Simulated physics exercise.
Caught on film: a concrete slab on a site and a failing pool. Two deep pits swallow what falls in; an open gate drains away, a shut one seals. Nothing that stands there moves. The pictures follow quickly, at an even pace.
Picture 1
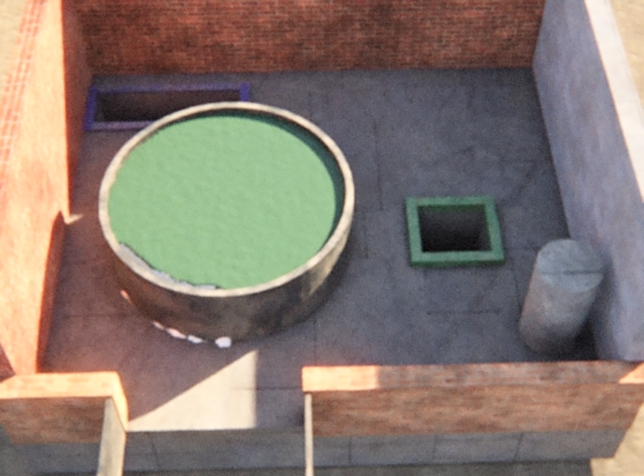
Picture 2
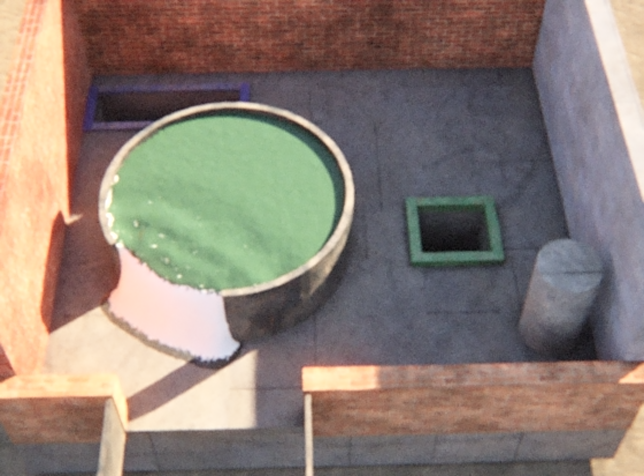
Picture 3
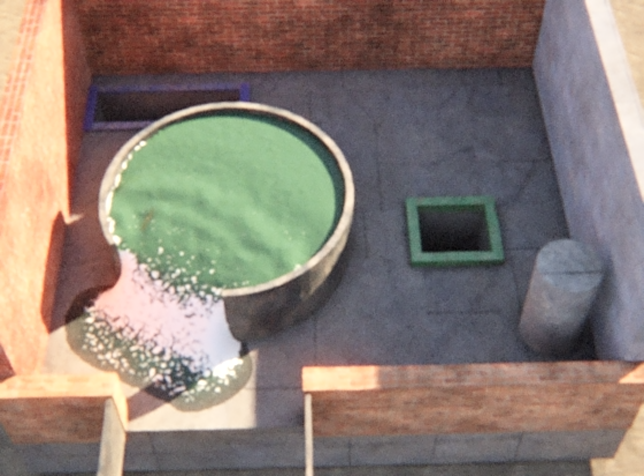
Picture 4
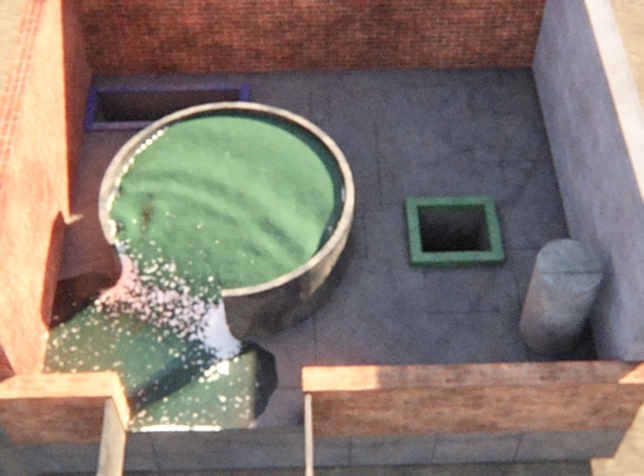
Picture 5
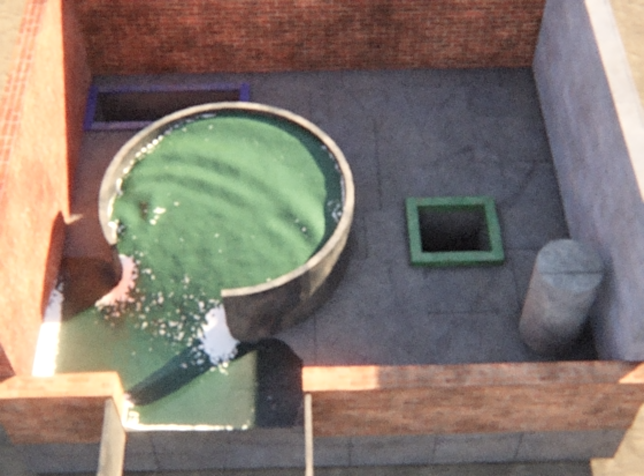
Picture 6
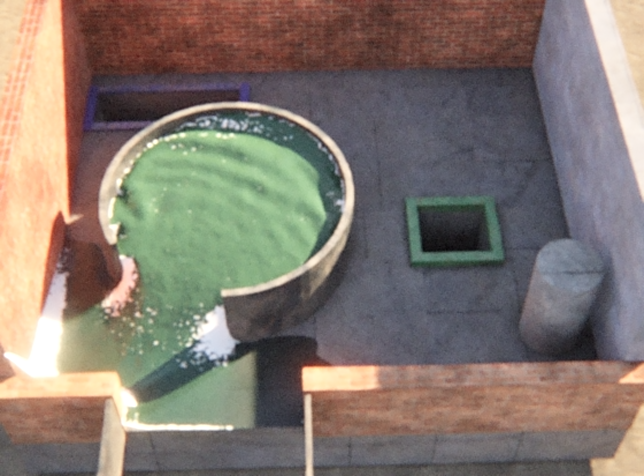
The video shows a round pool of green water in a brick-walled yard with two framed pits; water bursts through the pool's front-left side, spreads across the slab to the left wall and front opening, and the pool level drops.
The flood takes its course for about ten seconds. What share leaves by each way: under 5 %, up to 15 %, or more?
In the end: The gate takes over 15 %; the blue pit takes over 15 %; the green pit takes under 5 %.
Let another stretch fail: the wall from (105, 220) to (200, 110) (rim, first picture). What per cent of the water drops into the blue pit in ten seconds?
Roughly, in per cent: Blue 55.
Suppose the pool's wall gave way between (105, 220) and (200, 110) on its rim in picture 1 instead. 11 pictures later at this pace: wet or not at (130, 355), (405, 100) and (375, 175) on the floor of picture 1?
In that order: Covered, free of water, clear.
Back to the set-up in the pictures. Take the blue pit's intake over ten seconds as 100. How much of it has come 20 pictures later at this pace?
Some 35 per cent.
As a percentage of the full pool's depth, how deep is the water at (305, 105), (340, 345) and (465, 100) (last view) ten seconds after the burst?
About 2, 0 and 2 per cent.
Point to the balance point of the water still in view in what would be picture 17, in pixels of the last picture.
At about (188, 271).
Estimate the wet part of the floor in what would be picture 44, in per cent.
Close to 35 %.
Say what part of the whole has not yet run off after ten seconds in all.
Roughly 28 per cent.
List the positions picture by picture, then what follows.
Still water in the pool at (227, 197), in the first picture.
The front is at (233, 351), out from the gap at (166, 311), in the second picture.
The front is at a hidden place, out from the gap at (167, 313), in the third picture.
Water pours out at (167, 315) and has run to a hidden place, in the fourth picture.
The front is at a hidden place, out from the gap at (167, 315), in the fifth picture.
Water pours out at (167, 314) and has run to a hidden place, in the sixth picture.
A moment on, water covers 20 % of the floor; the gate 9 %, the blue pit 0 %, the green pit 0 %.
Next, water covers 25 % of the floor; the gate 19 %, the blue pit 0 %, the green pit 0 %.
Then, water covers 30 % of the floor; the gate 31 %, the blue pit 7 %, the green pit 0 %.
Later, water covers 35 % of the floor; the gate 45 %, the blue pit 14 %, the green pit 0 %.
In the end, water covers 55 % of the floor; the gate 54 %, the blue pit 18 %, the green pit 0 %.
